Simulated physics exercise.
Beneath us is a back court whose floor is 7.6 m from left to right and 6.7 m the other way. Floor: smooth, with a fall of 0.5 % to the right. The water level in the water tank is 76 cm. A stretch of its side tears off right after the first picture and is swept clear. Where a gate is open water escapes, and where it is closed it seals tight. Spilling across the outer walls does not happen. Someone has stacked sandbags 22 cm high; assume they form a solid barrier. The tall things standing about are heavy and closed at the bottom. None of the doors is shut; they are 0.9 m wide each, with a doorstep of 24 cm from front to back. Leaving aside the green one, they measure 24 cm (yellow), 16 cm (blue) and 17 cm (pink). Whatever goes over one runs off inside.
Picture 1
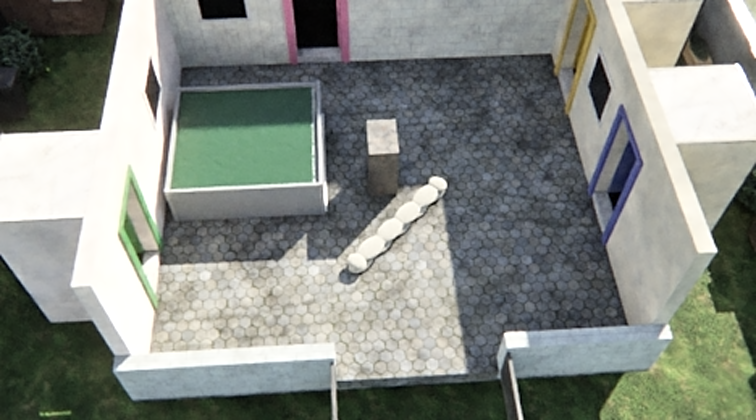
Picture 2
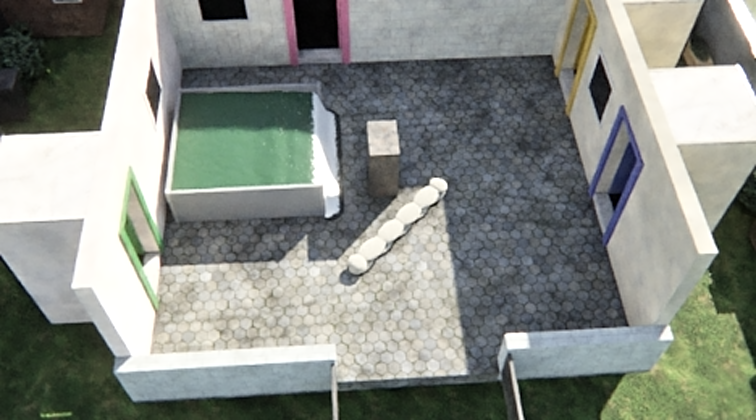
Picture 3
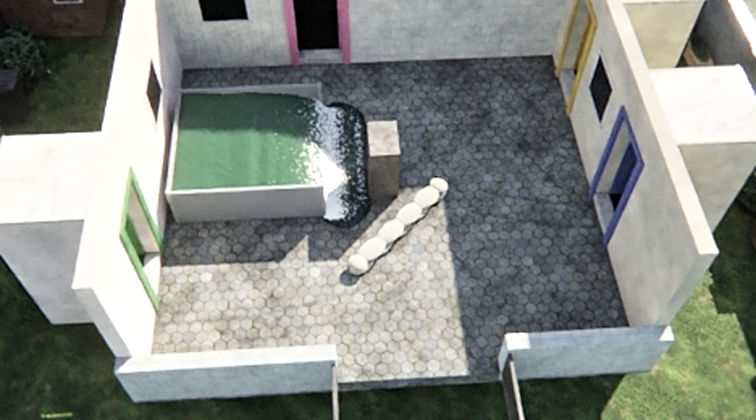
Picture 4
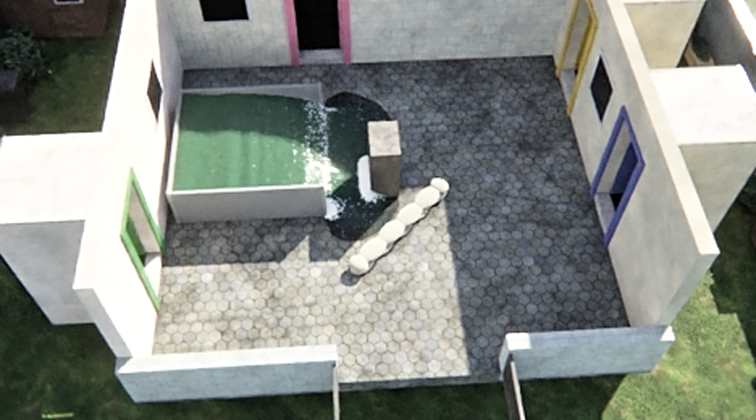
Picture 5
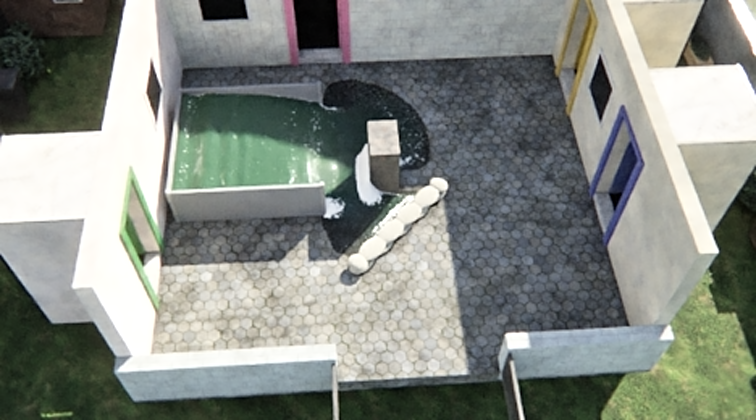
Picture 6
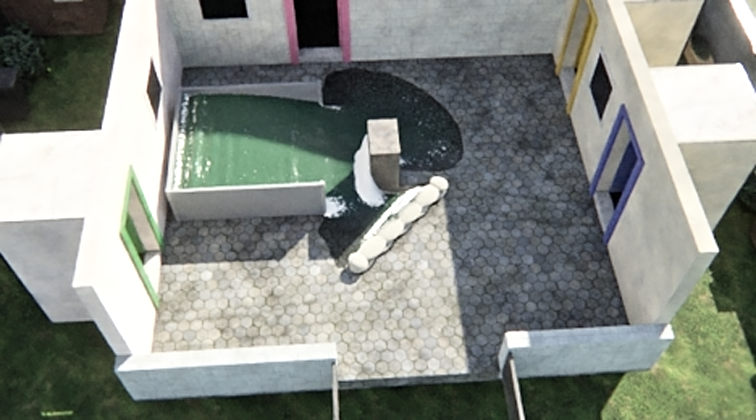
In a walled courtyard with grey paving, the right side of a raised tank of green water gives way, and water pours out, foams around a block-shaped pillar and spreads across the floor beside a diagonal row of sandbags.
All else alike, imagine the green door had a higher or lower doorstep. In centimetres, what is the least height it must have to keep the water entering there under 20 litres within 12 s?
8 cm.
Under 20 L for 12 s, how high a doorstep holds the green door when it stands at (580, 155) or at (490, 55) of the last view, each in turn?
Minimums: Roughly 21 cm and 25 cm.
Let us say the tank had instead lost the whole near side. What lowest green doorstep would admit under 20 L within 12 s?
About 25 cm.
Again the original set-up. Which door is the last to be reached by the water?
The answer is the green door.
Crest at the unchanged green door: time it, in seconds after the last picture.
Roughly at 8.5 s.
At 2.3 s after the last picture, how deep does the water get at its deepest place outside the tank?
It gets to close to 46 centimetres there.
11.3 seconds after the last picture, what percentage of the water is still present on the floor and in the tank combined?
Around 86 in a hundred parts remain.
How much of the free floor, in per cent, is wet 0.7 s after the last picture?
Some 40 in a hundred.
Then, 0.7 s after the last picture water covers 40 % of the floor, deepest (54 cm) near (360, 180); it has not reached the green door.
Then, 2.3 s after the last picture water covers 80 % of the floor, deepest (46 cm) near (560, 85); 6 cm at the green door, 0 litres in over its 12 cm doorstep.
Then, 11.3 s after the last picture water covers 95 % of the floor, deepest (14 cm) near (174, 150); 11 cm at the green door, 3 litres in over its 12 cm doorstep.
At the green door as built, the water peaked near 14 cm, 8.5 s after the last picture.
With a doorstep of 6.5 cm, 42 litres would have come in within the 12 s; with 10.5 cm, 6 litres. So under 20 litres takes about 8 cm.
